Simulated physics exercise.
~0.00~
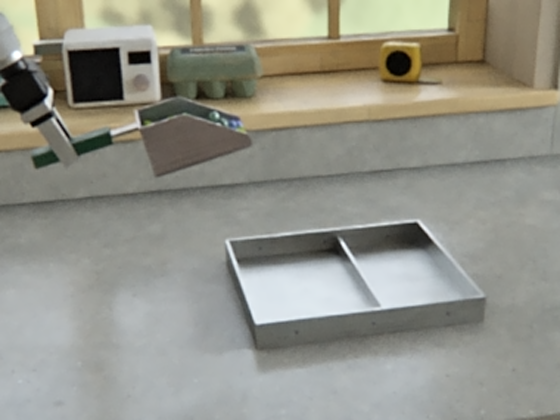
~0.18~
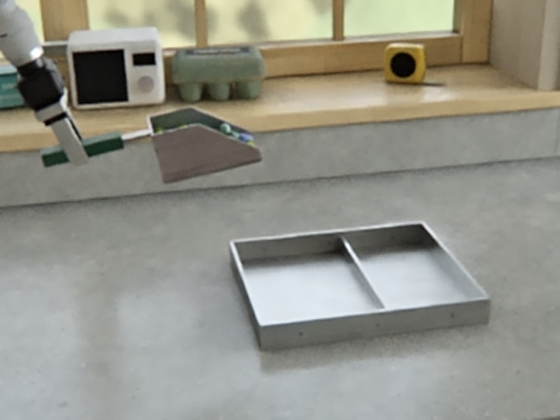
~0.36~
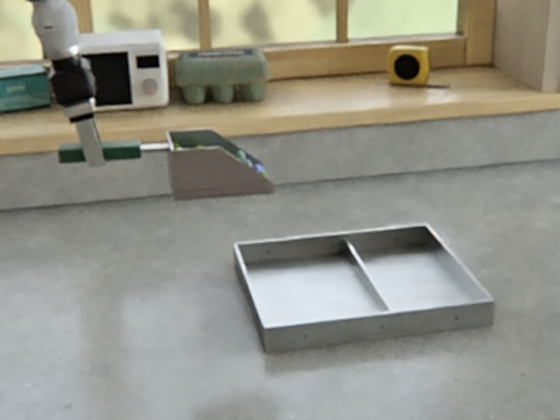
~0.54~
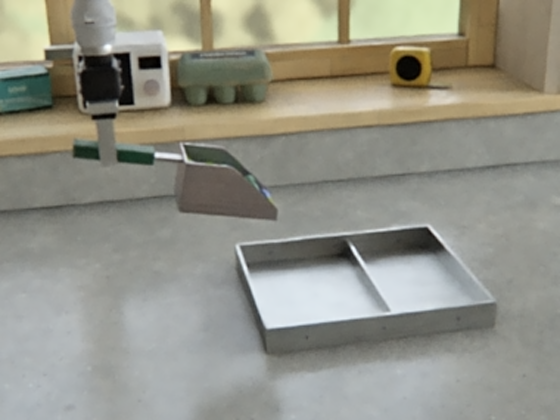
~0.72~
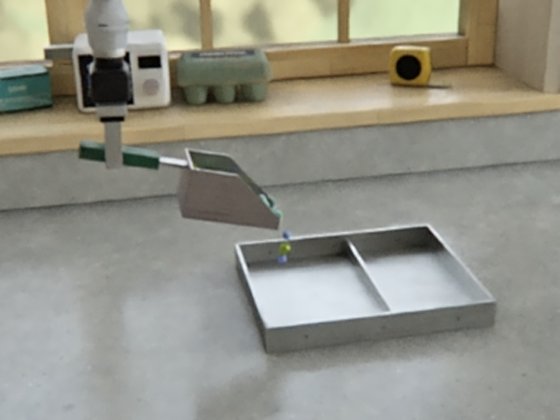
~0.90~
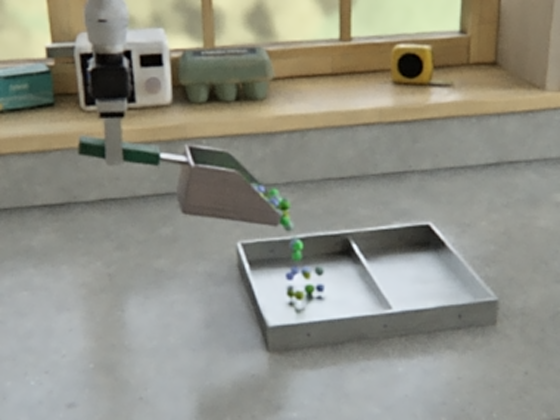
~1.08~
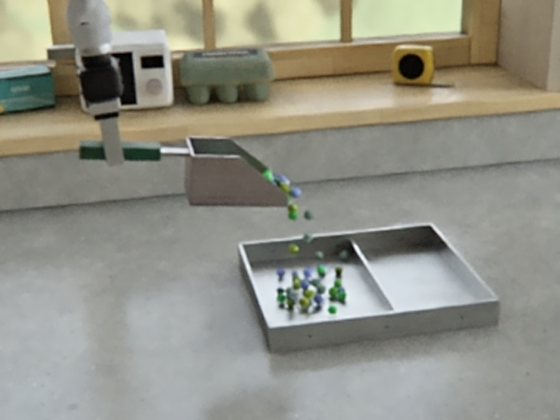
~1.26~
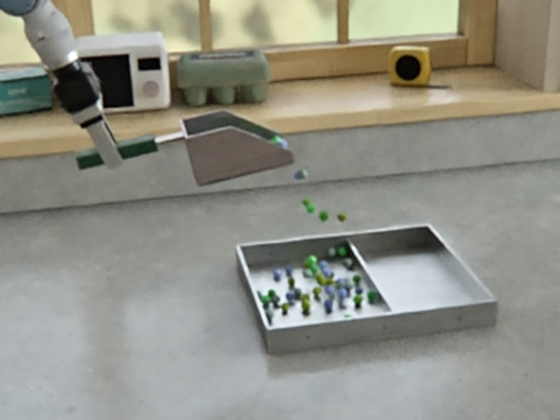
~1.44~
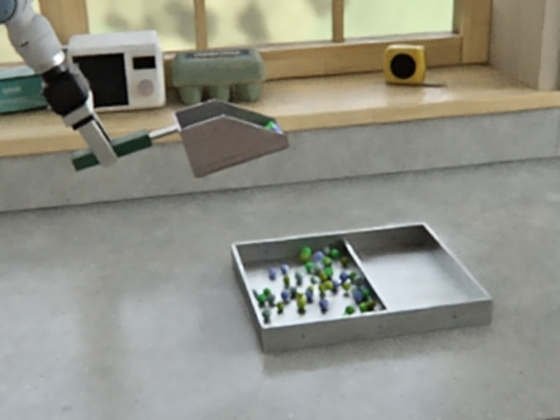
Robot arm tipping a scoop and spilling green and blue balls into a divided tray's left compartment, then tilting it back up.
